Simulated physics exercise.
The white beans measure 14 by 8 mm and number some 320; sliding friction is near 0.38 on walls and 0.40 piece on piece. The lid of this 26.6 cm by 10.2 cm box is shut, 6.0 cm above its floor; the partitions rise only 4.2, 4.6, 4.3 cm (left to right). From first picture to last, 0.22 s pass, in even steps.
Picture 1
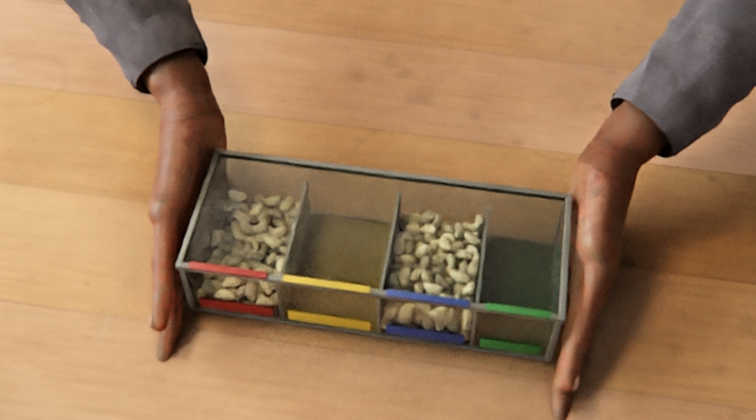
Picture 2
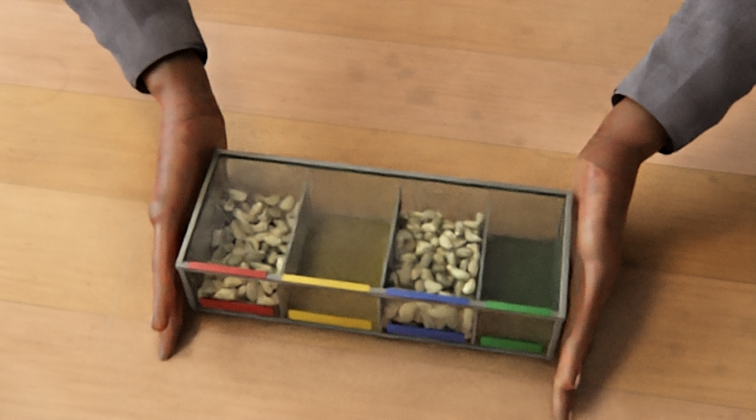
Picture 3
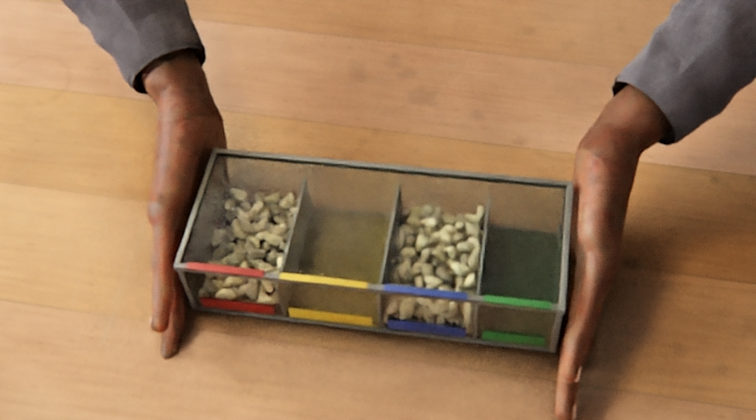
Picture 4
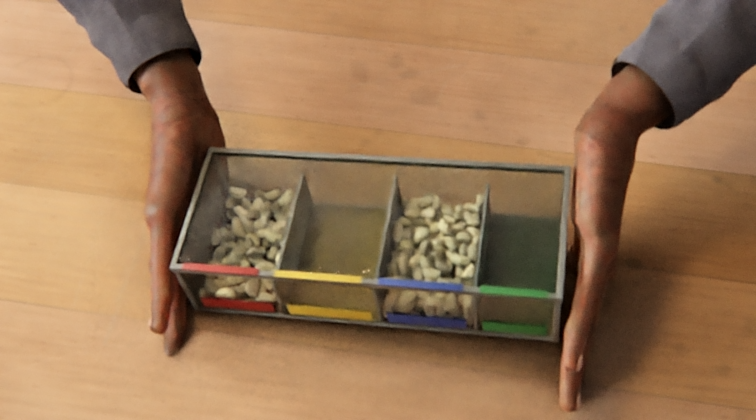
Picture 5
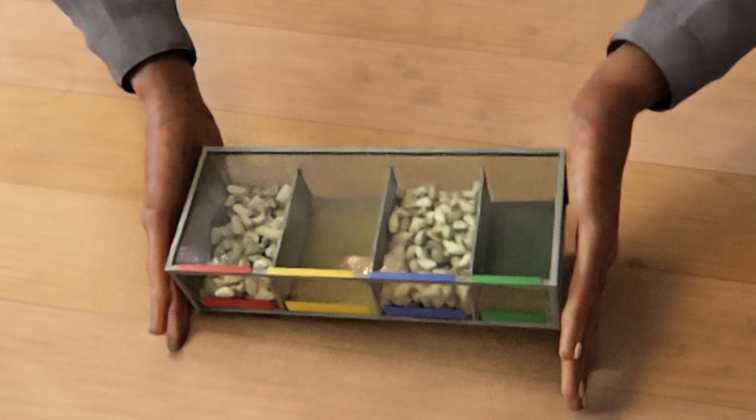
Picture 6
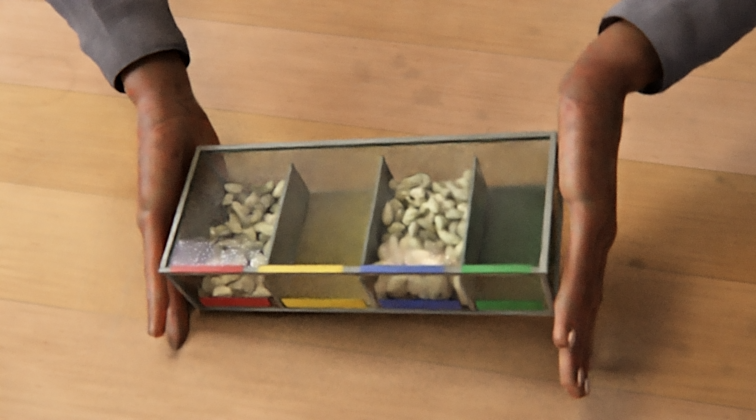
Two hands in grey sleeves hold a shut, clear-lidded box at its ends above a pale wooden surface, seen from above at an angle. Pale beans fill the red-marked compartment at left and the blue-marked one right of centre, while the yellow and green ones look empty. The hands slowly tilt the box, its left front corner lowest, and the beans shift slightly within their compartments.
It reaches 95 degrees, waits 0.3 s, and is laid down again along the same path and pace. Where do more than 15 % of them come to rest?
Red compartment: Over; blue compartment: Over; green compartment: Under; yellow compartment: Under.
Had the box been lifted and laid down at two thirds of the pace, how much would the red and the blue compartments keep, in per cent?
Then: Red 45, blue 55.
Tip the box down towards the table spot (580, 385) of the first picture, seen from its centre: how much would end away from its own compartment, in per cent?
About 50 per cent.
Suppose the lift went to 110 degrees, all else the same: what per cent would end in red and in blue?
Then: Red 40, blue 60.
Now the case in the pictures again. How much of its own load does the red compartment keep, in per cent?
About 100 per cent.
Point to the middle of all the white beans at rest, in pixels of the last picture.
Near (405, 280).
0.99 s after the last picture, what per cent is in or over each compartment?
Red 35; blue 60; green 0; yellow 0.
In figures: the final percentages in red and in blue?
Red 40, blue 60.
Then, 0.99 s after the last picture, tilt 95 degrees; red 35 %, blue 60 %.
Then, 1.65 s after the last picture, tilt 50 degrees; red 40 %, blue 60 %.
Then, 2.36 s after the last picture, tilt 0 degrees; red 40 %, blue 60 %.
In the end, red 40 %, blue 60 %, green 0 %, yellow 0 %.
